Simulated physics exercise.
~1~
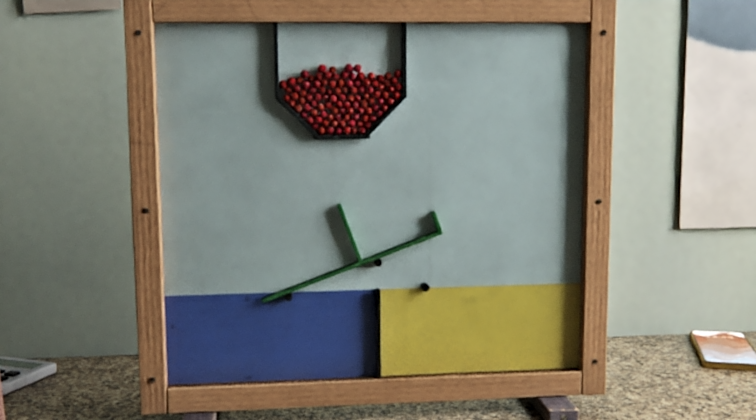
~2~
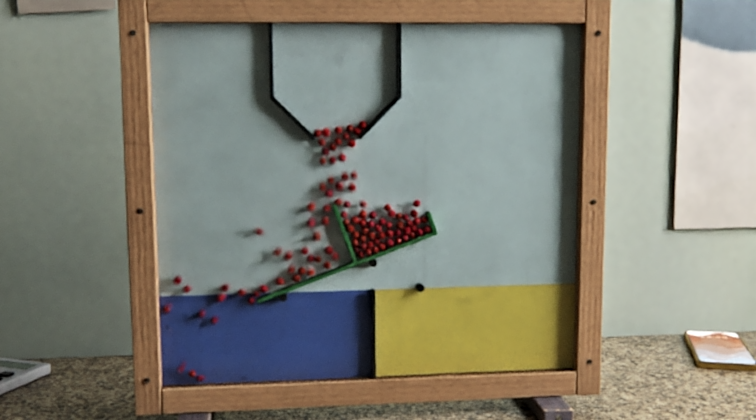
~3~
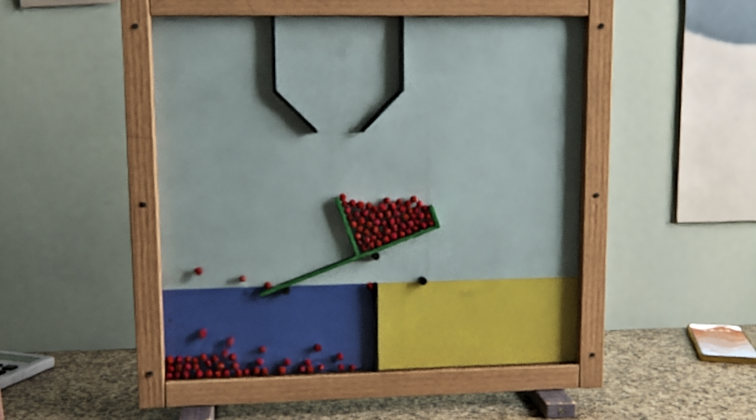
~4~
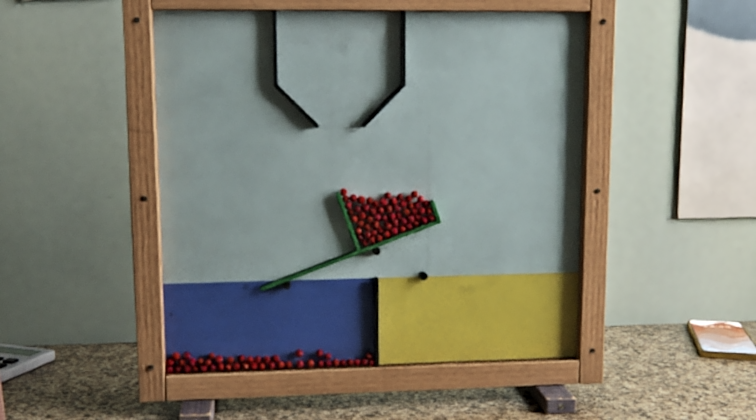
A wooden-framed case shows red beads falling onto a tilted green tray, some spilling into the blue bin.
